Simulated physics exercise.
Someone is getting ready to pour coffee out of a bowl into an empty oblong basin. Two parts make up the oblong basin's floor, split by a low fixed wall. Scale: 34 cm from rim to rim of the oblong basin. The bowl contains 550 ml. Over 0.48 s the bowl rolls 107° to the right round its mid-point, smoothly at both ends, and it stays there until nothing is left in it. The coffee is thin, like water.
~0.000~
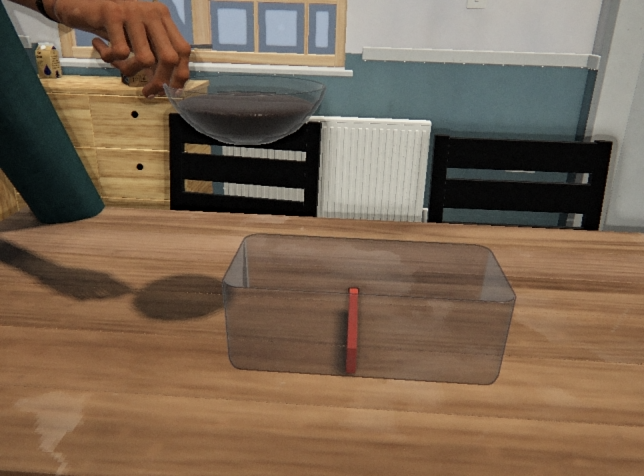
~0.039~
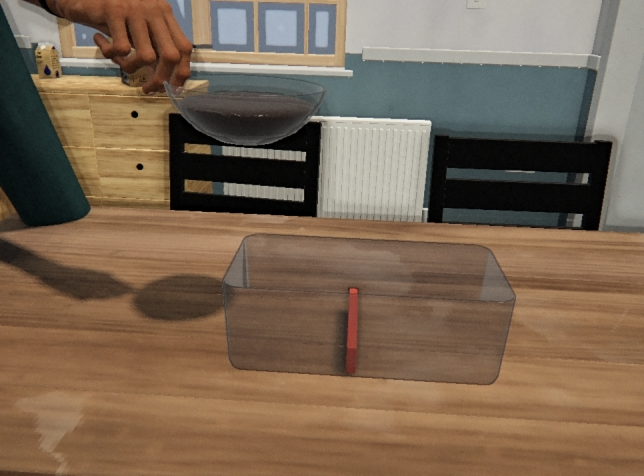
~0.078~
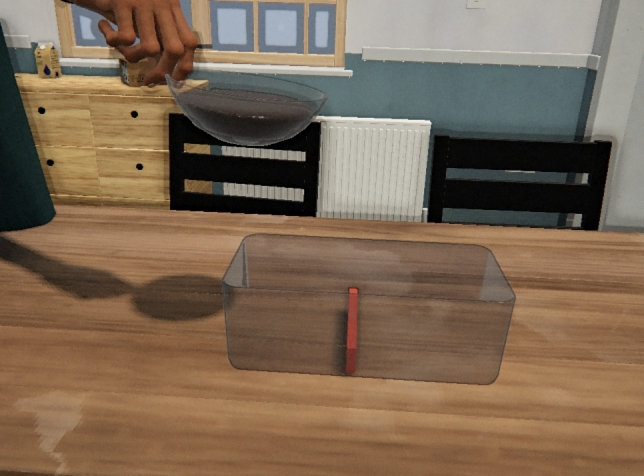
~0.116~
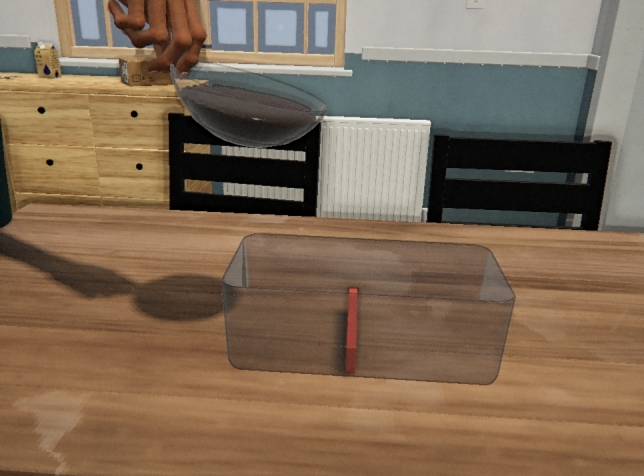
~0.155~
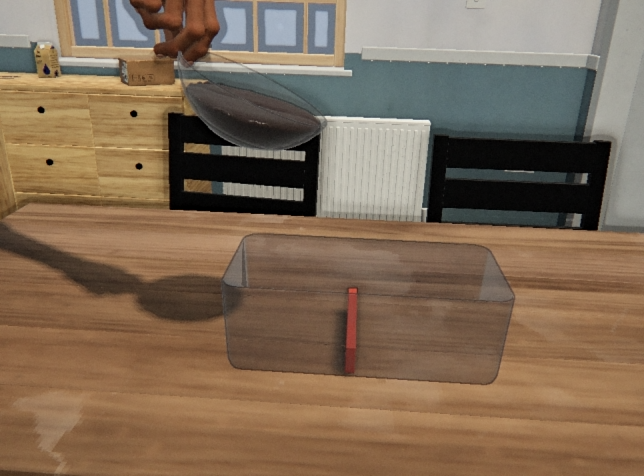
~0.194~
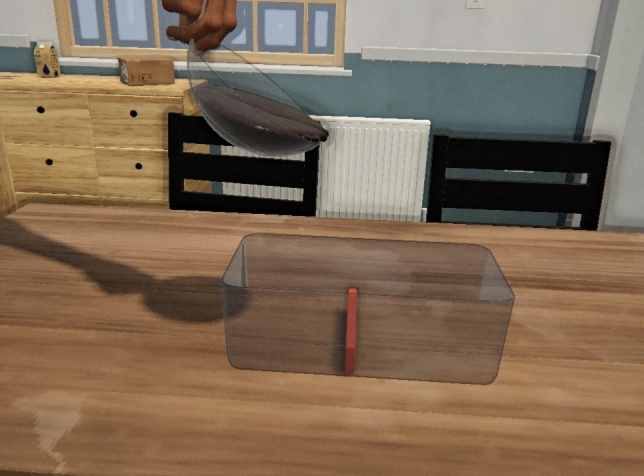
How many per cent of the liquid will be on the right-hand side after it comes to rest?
Some 47 per cent will be on the right-hand side.
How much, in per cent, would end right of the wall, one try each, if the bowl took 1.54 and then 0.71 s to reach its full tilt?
Roughly 70 per cent the first time and 65 per cent the second.
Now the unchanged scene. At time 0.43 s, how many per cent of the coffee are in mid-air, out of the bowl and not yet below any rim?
Roughly 42 percent.
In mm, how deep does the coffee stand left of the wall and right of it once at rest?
Once settled, the left stands around 12 mm and the right around 10 mm.
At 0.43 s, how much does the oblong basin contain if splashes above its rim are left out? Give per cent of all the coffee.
Fraction in basin: Approx. 58%.
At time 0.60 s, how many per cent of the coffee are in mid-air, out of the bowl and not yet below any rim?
Some 7 % is up in the air.
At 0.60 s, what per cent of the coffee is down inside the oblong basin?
I'd say roughly 94 in a hundred of it.
After 0.43 s the tilt is 104° and 0 per cent is still to pour, 28 is left of the wall and 29 right of it.
After 0.60 s the tilt is 107° and 0 per cent is still to pour, 47 is left of the wall and 47 right of it.
After 0.78 s the tilt is 107° and 0 per cent is still to pour, 46 is left of the wall and 45 right of it.
After 0.98 s the tilt is 107° and 0 per cent is still to pour, 49 is left of the wall and 47 right of it.
In the end 49 per cent lies left of the wall, 47 right of it and 5 outside.
